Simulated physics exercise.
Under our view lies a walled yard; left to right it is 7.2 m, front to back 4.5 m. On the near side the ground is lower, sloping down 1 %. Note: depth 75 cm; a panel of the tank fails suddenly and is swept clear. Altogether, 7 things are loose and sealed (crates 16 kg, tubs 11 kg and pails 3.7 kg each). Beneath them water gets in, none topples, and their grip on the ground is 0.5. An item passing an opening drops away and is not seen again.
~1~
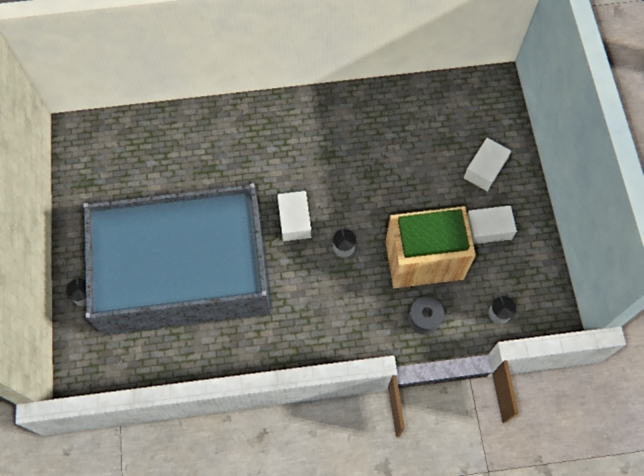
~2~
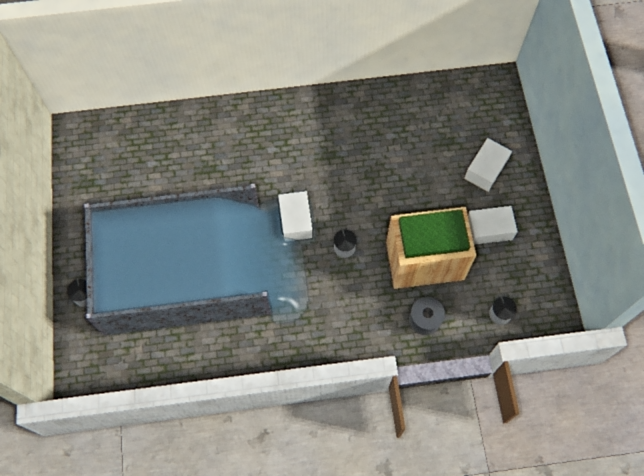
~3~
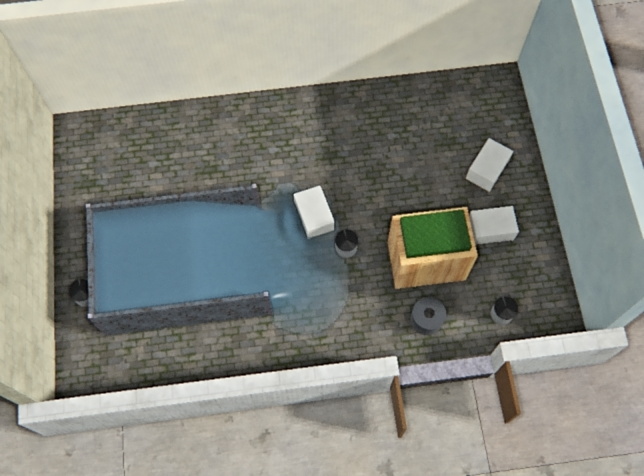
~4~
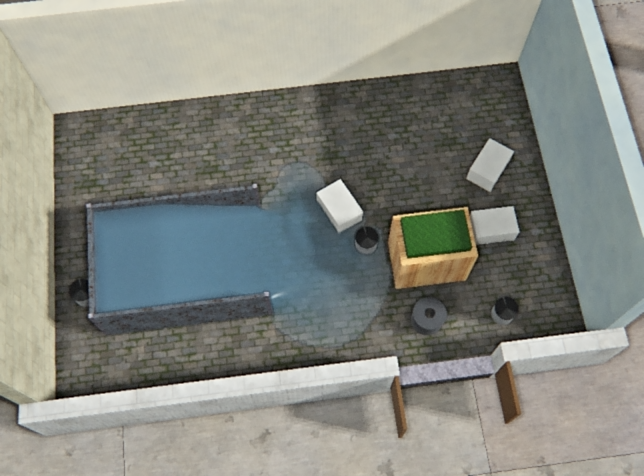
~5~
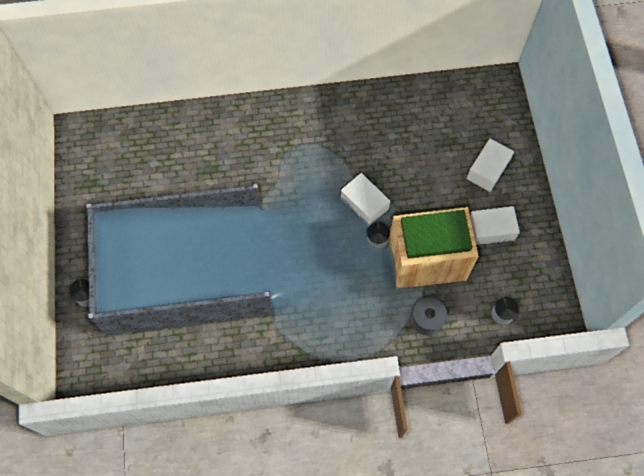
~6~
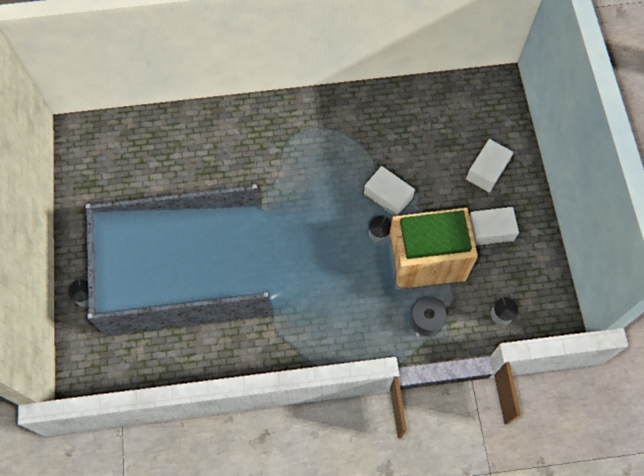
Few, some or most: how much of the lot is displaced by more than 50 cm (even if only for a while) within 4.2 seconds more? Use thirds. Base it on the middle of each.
Share: At least two thirds.
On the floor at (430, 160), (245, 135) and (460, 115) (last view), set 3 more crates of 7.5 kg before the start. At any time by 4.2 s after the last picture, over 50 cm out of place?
So it's gets above, then stays below, then gets above.
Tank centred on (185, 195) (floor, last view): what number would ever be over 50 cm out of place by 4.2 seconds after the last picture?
Then the count would be 6.
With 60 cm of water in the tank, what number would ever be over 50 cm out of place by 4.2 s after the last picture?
You'd get 5 in that case.
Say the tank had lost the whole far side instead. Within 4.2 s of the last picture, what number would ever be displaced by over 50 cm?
Then 3 of them would.
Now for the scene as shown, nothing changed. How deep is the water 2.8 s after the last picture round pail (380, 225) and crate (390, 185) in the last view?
Depths: Near 22 cm, then near 26 cm.
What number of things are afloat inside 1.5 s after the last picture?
Of them, 3.
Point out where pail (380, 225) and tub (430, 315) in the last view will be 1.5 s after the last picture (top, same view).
First one near (505, 126), second near (565, 321).
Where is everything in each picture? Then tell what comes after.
In the first picture, a crate at (294, 212), on the bottom; a pail at (345, 239), on the bottom; water covers 3.3 m2; 0 of 7 have shifted.
In the second picture, a crate at (295, 212), on the bottom; a pail at (345, 240), on the bottom; 4.2 m2 under water; 0 of 7 have shifted.
In the third picture, a crate at (314, 208), on the bottom, 26 cm from its start; a pail at (347, 240), on the bottom; water covers 5.2 m2; 1 of 7 have shifted.
In the fourth picture, a crate at (340, 202) rests on the ground, 63 cm from its start; a pail at (367, 237), on the bottom, 28 cm from its start; 6.6 m2 under water; 2 of 7 have shifted.
In the fifth picture, a crate at (366, 195) rests on the ground, 101 cm from its start; a pail at (379, 233), on the bottom, 45 cm from its start; 8.2 m2 under water; 2 of 7 have shifted.
In the sixth picture, a crate at (390, 187), on the bottom, 139 cm from its start; a pail at (381, 226), afloat, 51 cm from its start; water covers 9.7 m2; 2 of 7 have shifted.
Then, 0.4 s after the last picture 2 of 7 are over 50 cm from their spots; 1 afloat.
Then, 1.5 s after the last picture 5 of 7 are over 50 cm from their spots; 3 afloat.
Then, 2.8 s after the last picture 5 of 7 are over 50 cm from their spots; 5 afloat.
Then, 4.2 s after the last picture 5 of 7 are over 50 cm from their spots, and 6 have been at some point; 6 afloat.
